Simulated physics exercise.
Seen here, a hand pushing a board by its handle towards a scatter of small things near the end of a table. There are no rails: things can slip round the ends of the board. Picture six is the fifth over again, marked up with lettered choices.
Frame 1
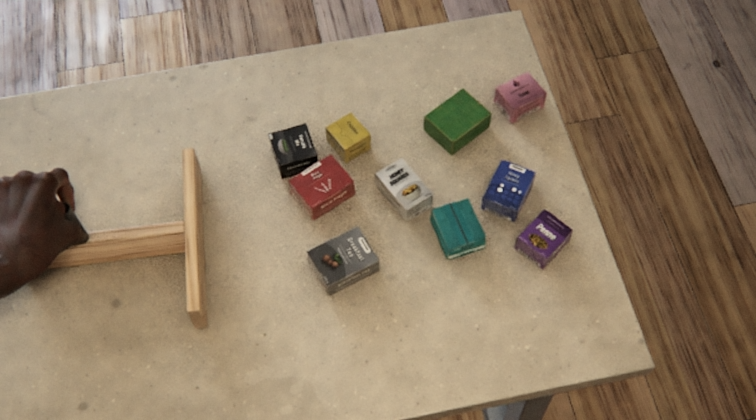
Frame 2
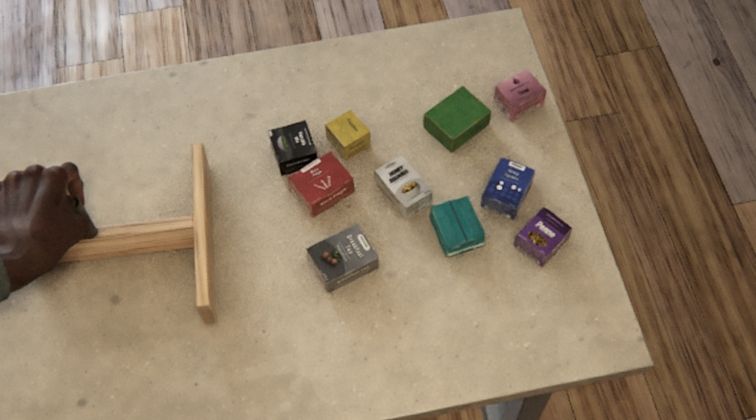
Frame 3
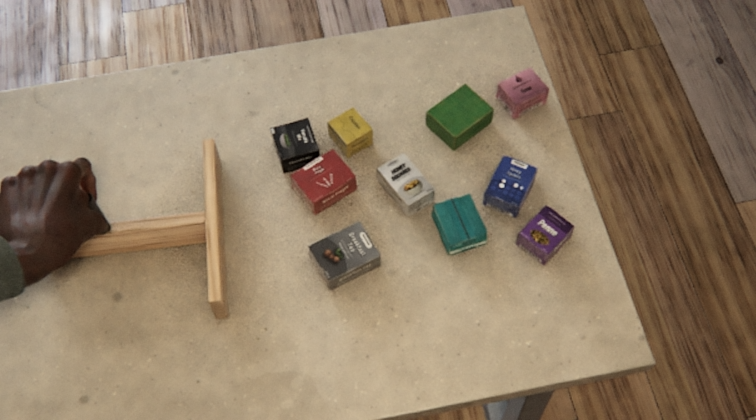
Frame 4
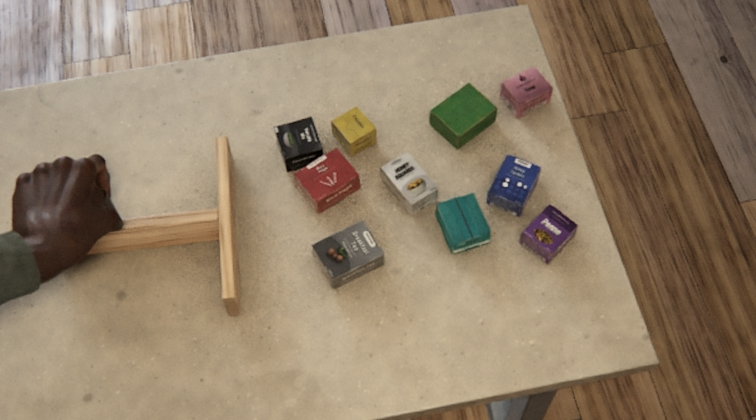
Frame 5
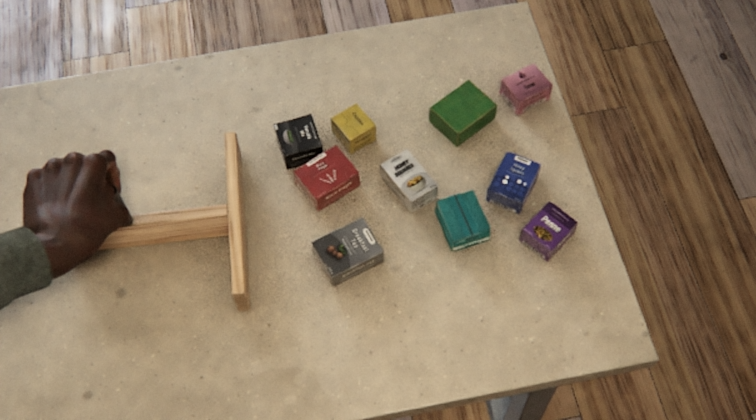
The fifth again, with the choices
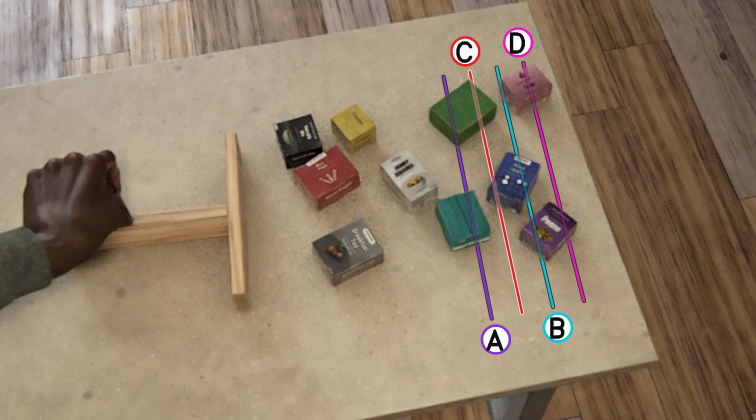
A hand slides a wooden board by its handle rightward across a table toward small boxes.
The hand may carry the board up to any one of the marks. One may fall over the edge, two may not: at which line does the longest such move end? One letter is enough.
A.
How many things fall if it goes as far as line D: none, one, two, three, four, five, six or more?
Six or more.
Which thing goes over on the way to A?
It is the pink box.
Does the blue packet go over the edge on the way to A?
No.
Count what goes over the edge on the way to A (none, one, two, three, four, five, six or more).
In all, one.
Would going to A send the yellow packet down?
No.
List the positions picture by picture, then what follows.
In the first frame, red packet (322, 188); blue packet (508, 191); green block (457, 122).
In the second frame, board (199, 220); purple packet (543, 237).
In the third frame, board (212, 216); pink box (522, 93).
In the fourth frame, board (225, 213); black packet (299, 145).
In the fifth frame, board (234, 209); grey packet (348, 252); red packet (327, 179); blue packet (513, 183).
On the marked copy, A at (466, 189); B at (523, 179); C at (494, 184); D at (552, 173).
Following A. Soon after the start, board (317, 194); yellow packet (373, 129); black packet (338, 137).
Later, board (400, 179); pink box (534, 88); blue packet (524, 178).
In the end, board (463, 168); pink box over the edge; blue packet (571, 161); one fallen.
As for the rest, B drops six; C drops three; D drops seven.
